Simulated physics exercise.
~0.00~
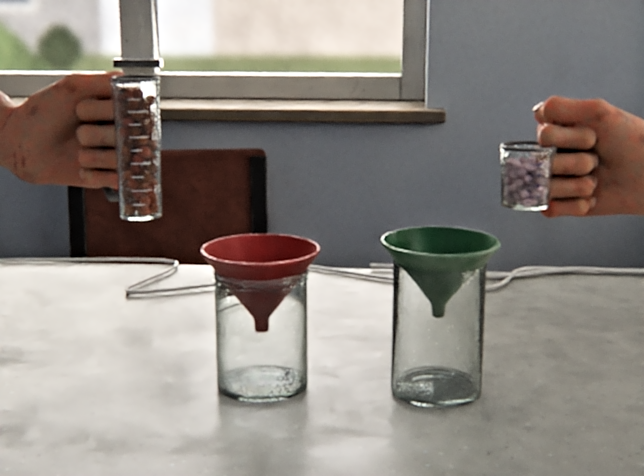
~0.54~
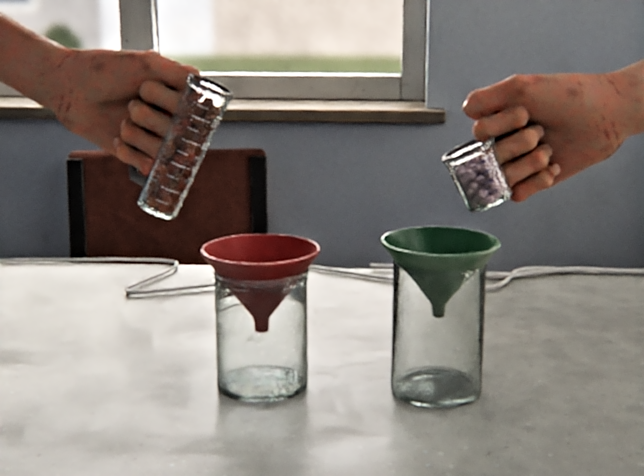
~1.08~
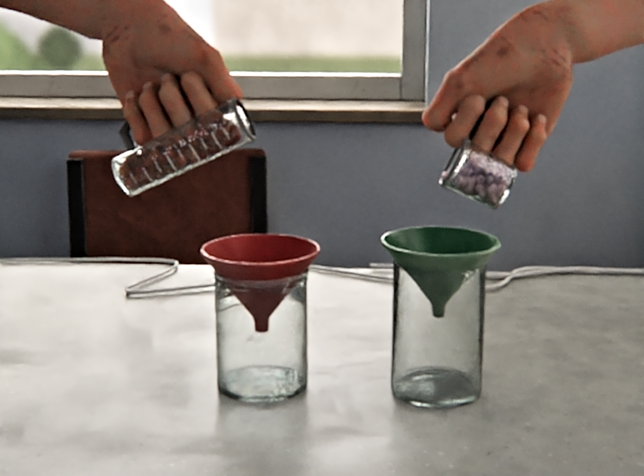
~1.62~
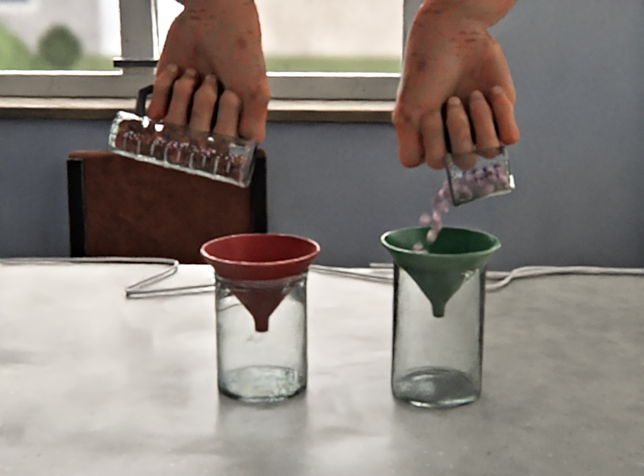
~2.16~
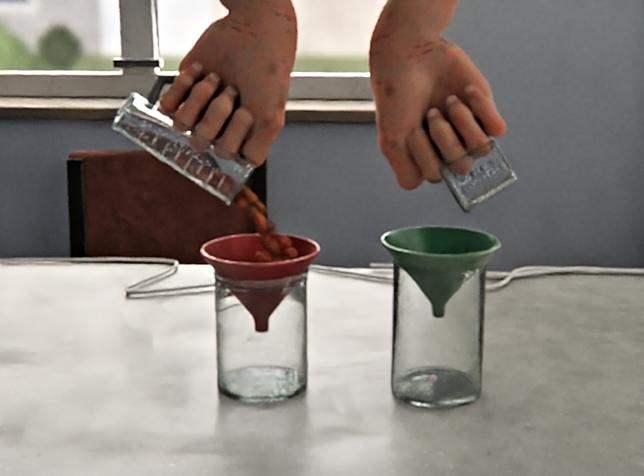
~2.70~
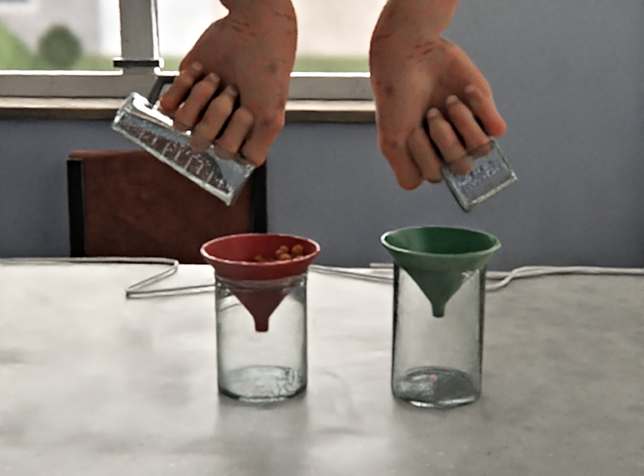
The clip opens with two hands holding clear cups of small pieces, reddish-brown on the left and pale purple on the right, above a red funnel and a green funnel set in glass jars on a table. The hands move inward and tilt the cups onto their sides. The purple pieces spill first, dropping into the green funnel. The left cup then tips further, and its pieces tumble into the red funnel. At the end both cups hang tipped and emptied, the reddish-brown pieces sit held in the red funnel, and most purple ones stay held in the green funnel.
